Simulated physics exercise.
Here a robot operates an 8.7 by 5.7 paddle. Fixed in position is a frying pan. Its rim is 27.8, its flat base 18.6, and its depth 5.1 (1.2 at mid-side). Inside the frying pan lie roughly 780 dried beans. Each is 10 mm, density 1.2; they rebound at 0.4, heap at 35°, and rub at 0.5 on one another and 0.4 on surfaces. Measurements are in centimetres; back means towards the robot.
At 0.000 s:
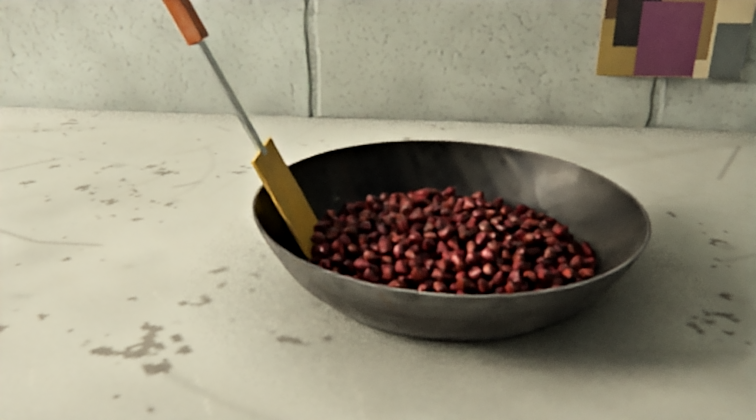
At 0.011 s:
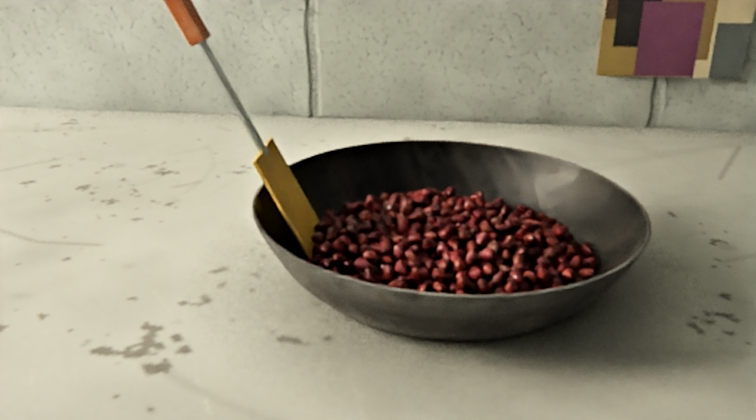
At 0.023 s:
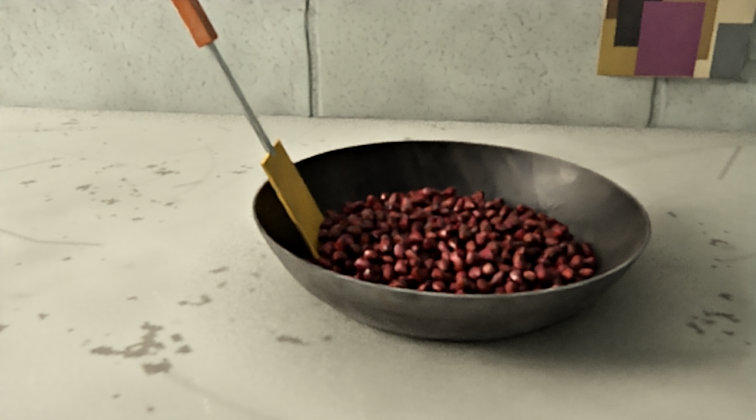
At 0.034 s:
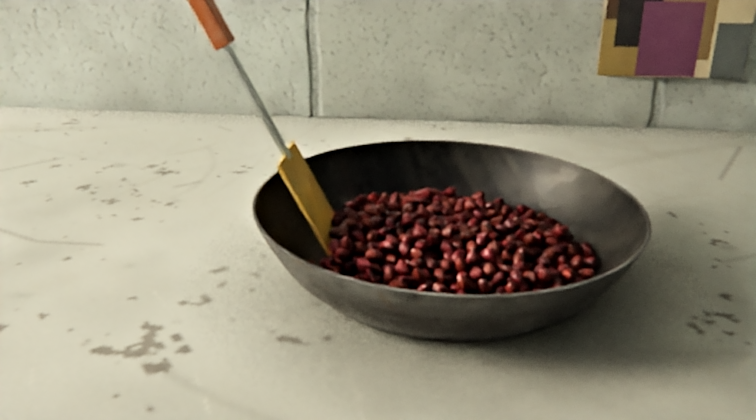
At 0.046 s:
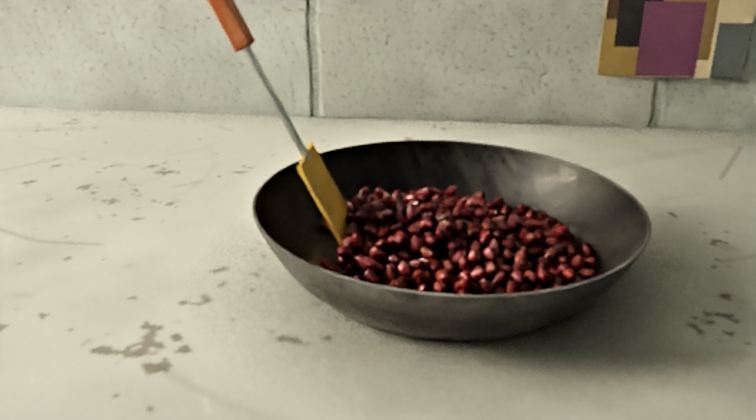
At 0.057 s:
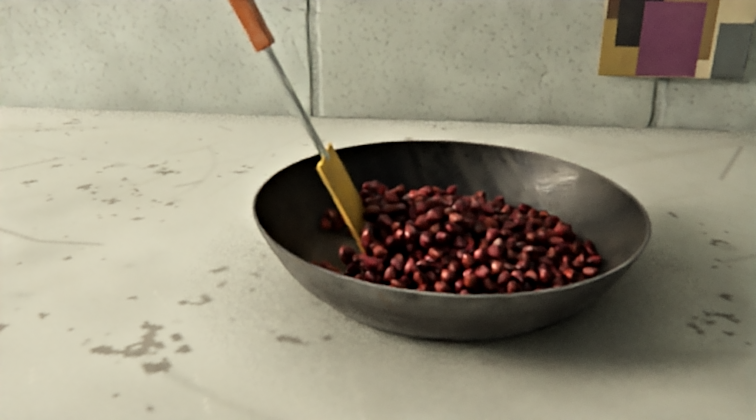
On a worn, pale countertop against a tiled wall, a yellow paddle with an orange handle moved slowly rightward through a dark pan of red beans, pushing the left edge of the pile inward.
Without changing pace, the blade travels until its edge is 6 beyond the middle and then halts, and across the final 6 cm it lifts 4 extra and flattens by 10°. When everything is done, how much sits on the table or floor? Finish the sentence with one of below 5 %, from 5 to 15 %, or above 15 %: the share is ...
The share is from 5 to 15 %.
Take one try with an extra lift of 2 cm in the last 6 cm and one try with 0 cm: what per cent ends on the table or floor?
I'd say close to 5 percent for the first and close to 0 percent for the second.
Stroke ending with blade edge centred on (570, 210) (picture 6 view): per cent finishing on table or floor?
Something close to 10 in a hundred.
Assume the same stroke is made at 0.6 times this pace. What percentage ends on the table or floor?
Roughly 0 per cent.
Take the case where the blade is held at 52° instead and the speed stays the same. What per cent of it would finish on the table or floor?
It would come to roughly 10 percent.
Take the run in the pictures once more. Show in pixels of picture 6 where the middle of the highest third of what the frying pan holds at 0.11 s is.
I'd say close to (480, 225).
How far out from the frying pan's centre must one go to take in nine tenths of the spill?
That's near 55 cm.
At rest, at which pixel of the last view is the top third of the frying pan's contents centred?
It is centred around (544, 238).
By 0.08 s, sloping 63°, highest piece 7 above the table; 777 in the frying pan.
By 0.11 s, sloping 60°, highest piece 8 above the table; 777 in the frying pan.
By 0.33 s, sloping 53°, highest piece 6 above the table; 707 in the frying pan, 68 on the table or floor, 2 on the blade or in flight.
By 1.38 s, sloping 53°, highest piece 6 above the table; 707 in the frying pan, 70 on the table or floor.
Final count, 707 in the frying pan, 70 on the table or floor. That is 9 % on the table or floor.
